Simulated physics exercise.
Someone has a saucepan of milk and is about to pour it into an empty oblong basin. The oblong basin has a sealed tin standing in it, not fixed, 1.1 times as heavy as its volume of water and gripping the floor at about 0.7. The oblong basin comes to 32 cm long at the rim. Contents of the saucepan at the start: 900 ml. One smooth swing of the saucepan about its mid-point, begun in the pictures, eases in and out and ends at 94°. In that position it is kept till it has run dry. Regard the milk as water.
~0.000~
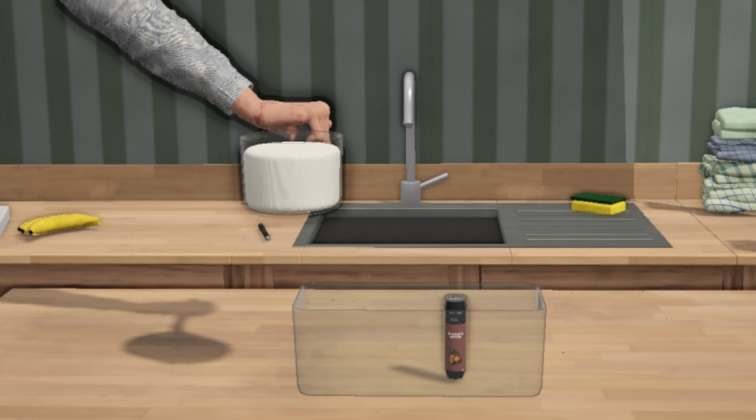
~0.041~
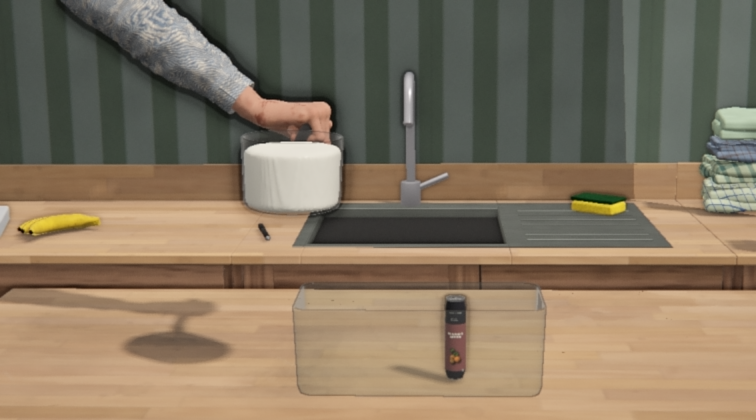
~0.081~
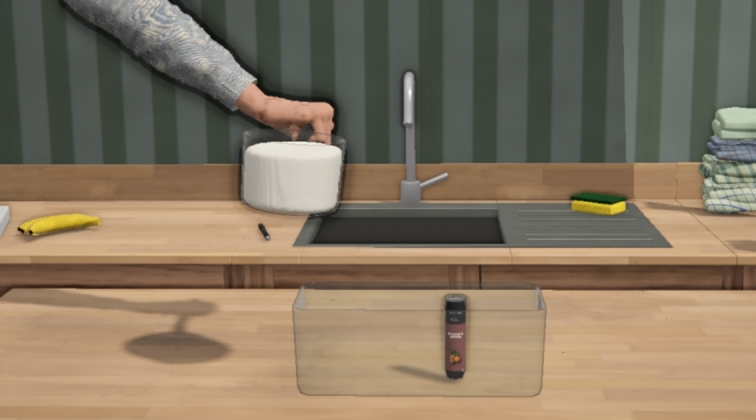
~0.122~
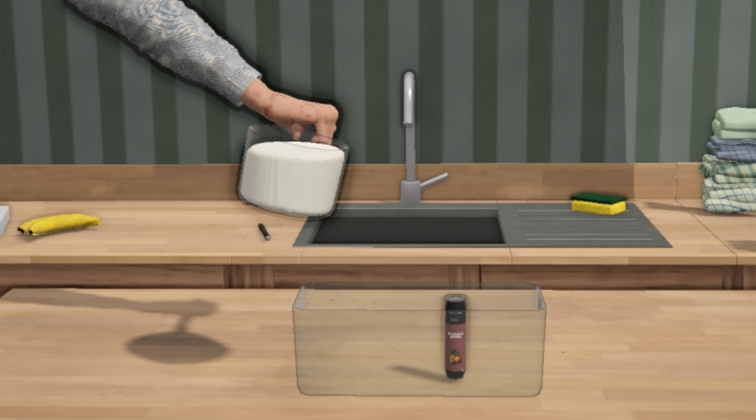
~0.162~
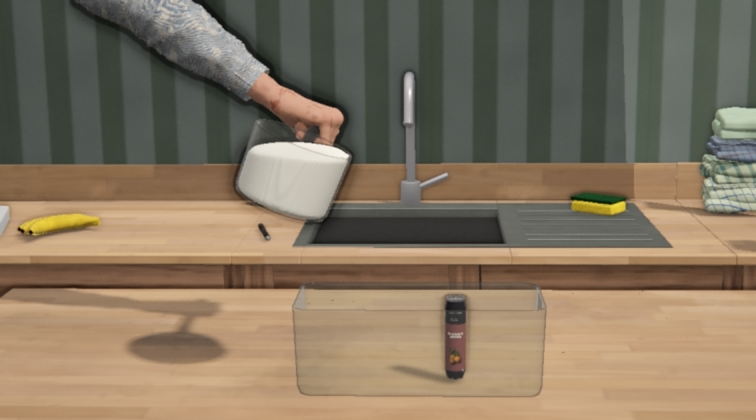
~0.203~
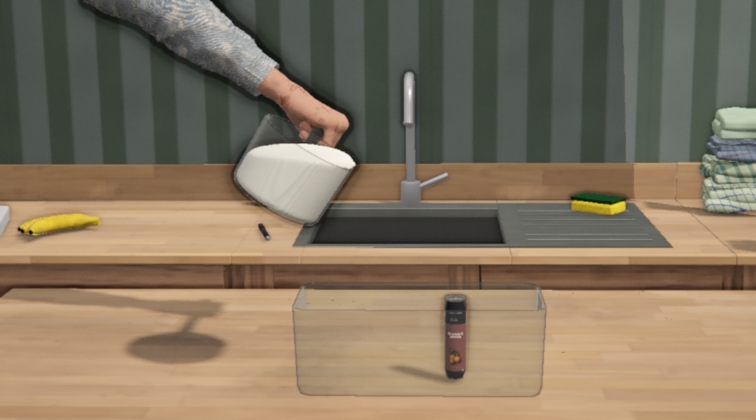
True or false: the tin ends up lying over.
False.
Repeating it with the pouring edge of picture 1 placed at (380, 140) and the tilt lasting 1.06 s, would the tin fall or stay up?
Then the tin comes down.
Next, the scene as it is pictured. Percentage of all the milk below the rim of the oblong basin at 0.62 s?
Roughly 64 per cent.
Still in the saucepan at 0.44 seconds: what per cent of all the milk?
Roughly 48 %.
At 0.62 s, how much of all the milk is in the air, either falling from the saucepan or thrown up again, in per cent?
Something like 18 per cent is in the air then.
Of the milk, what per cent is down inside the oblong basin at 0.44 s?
Roughly 10 per cent.
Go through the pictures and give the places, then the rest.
It leans 0°; its right rim is at (341, 138); the milk meets the walls at (245, 149) and (340, 149); the oblong basin's rim runs from (298, 297) to (542, 298); the tin's top is at (455, 302), in the first frame.
It leans 1°; its right rim is at (342, 139); the milk meets the walls at (246, 149) and (340, 149), in the second frame.
It leans 6°; its right rim is at (344, 143); the milk meets the walls at (247, 148) and (342, 150), in the third frame.
It leans 13°; its right rim is at (347, 150); the milk meets the walls at (249, 148) and (345, 152), in the fourth frame.
It leans 22°; its right rim is at (350, 158); the milk meets the walls at (250, 151) and (349, 154), in the fifth frame.
It leans 32°; its right rim is at (351, 169); the milk meets the walls at (243, 158) and (350, 162); 2 per cent is over the edge, in the sixth frame.
By 0.44 s the tilt is 90° and 48 per cent is still to pour; the tin stands where it began.
By 0.62 s the tilt is 94° and 16 per cent is still to pour; the tin stands where it began.
By 0.81 s the tilt is 94° and 7 per cent is still to pour; the tin stands where it began.
By 1.01 s the tilt is 94° and 2 per cent is still to pour; the tin stands where it began.
At rest the tin stands where it began.
